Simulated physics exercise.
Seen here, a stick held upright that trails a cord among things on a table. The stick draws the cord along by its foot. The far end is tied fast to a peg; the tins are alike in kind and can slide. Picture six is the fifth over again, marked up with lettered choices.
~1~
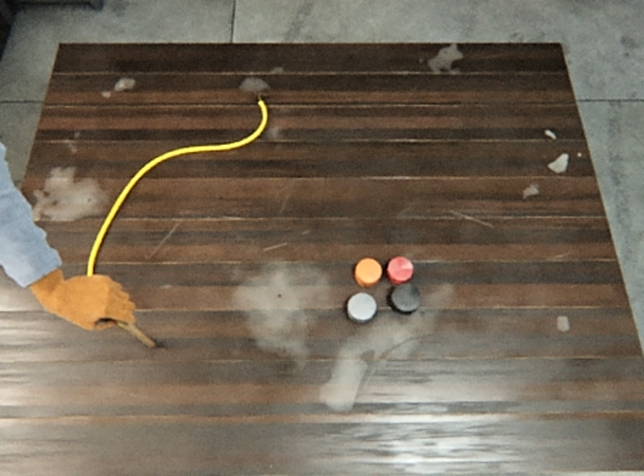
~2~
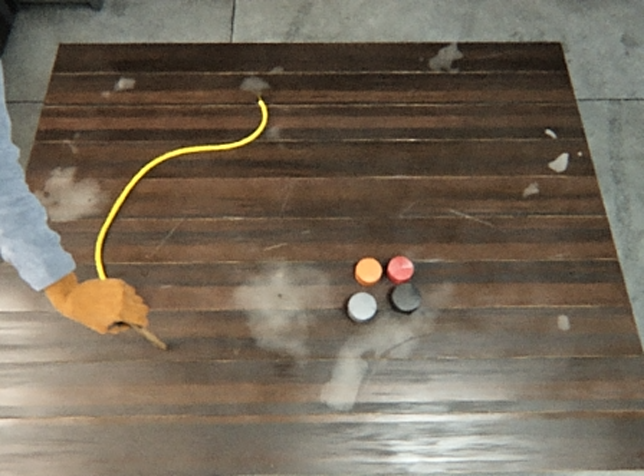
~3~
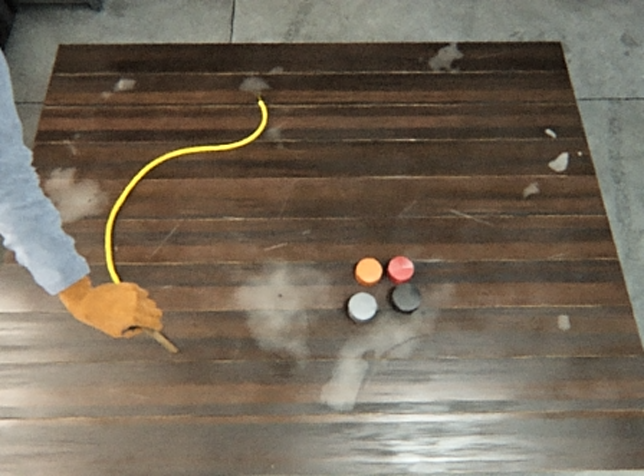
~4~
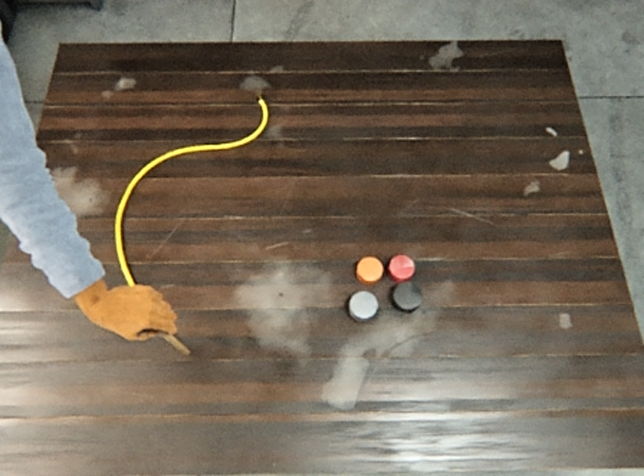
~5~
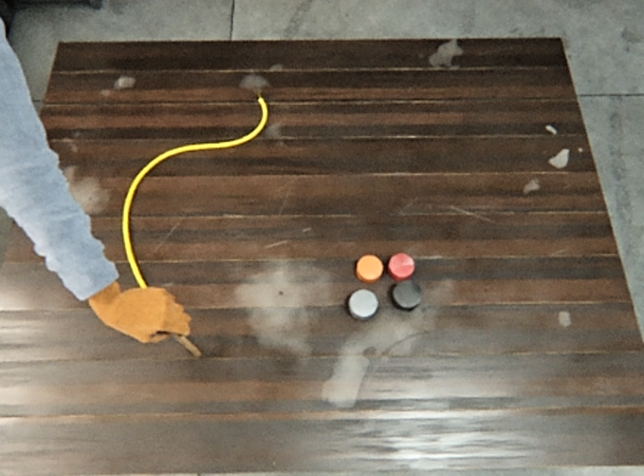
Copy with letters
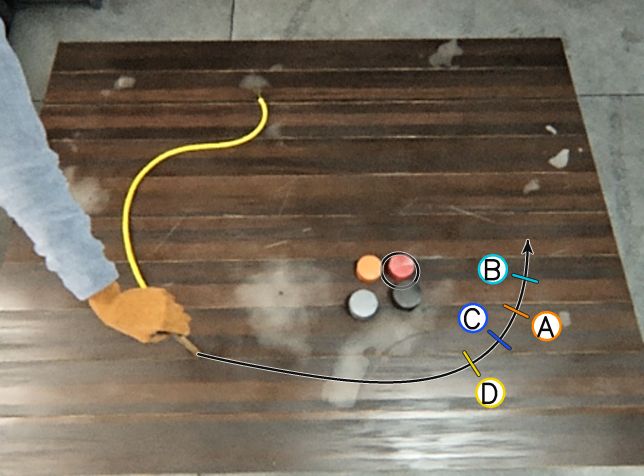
A gloved hand holding a short stick moved slowly a little to the right and slightly down the wooden table, drawing the near end of a curved yellow cord along, while four clustered tins stayed put.
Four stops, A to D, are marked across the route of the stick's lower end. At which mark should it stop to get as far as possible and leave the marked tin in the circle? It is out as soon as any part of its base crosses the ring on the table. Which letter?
The farthest safe stop is A.
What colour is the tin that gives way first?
The grey tin.
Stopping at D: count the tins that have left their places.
By then, none.
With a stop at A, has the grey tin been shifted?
By then, yes.
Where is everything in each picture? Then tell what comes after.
Orange tin (368, 273); peg (259, 98); black tin (405, 299), in the first picture.
Black tin (406, 299); grey tin (362, 308), in the second picture.
Red tin (400, 271); orange tin (369, 273), in the third picture.
Peg (260, 97); black tin (407, 298), in the fourth picture.
Grey tin (363, 305); red tin (401, 268); orange tin (369, 270), in the fifth picture.
On the marked copy, A at (516, 311); B at (525, 278); C at (499, 340); D at (472, 364); the ring at (400, 271); the route from (198, 354) via (417, 381) to (528, 241).
With A. Early on, foot of the stick (319, 377); red tin (401, 268).
Further on, foot of the stick (445, 375); red tin (401, 268).
At the end, foot of the stick (516, 311); black tin (410, 295); grey tin (383, 288); red tin (401, 268); orange tin (368, 267); the red tin is still in its ring.
As for the rest, B drags the ringed tin to (408, 258); C is safe but short; D is safe but short.
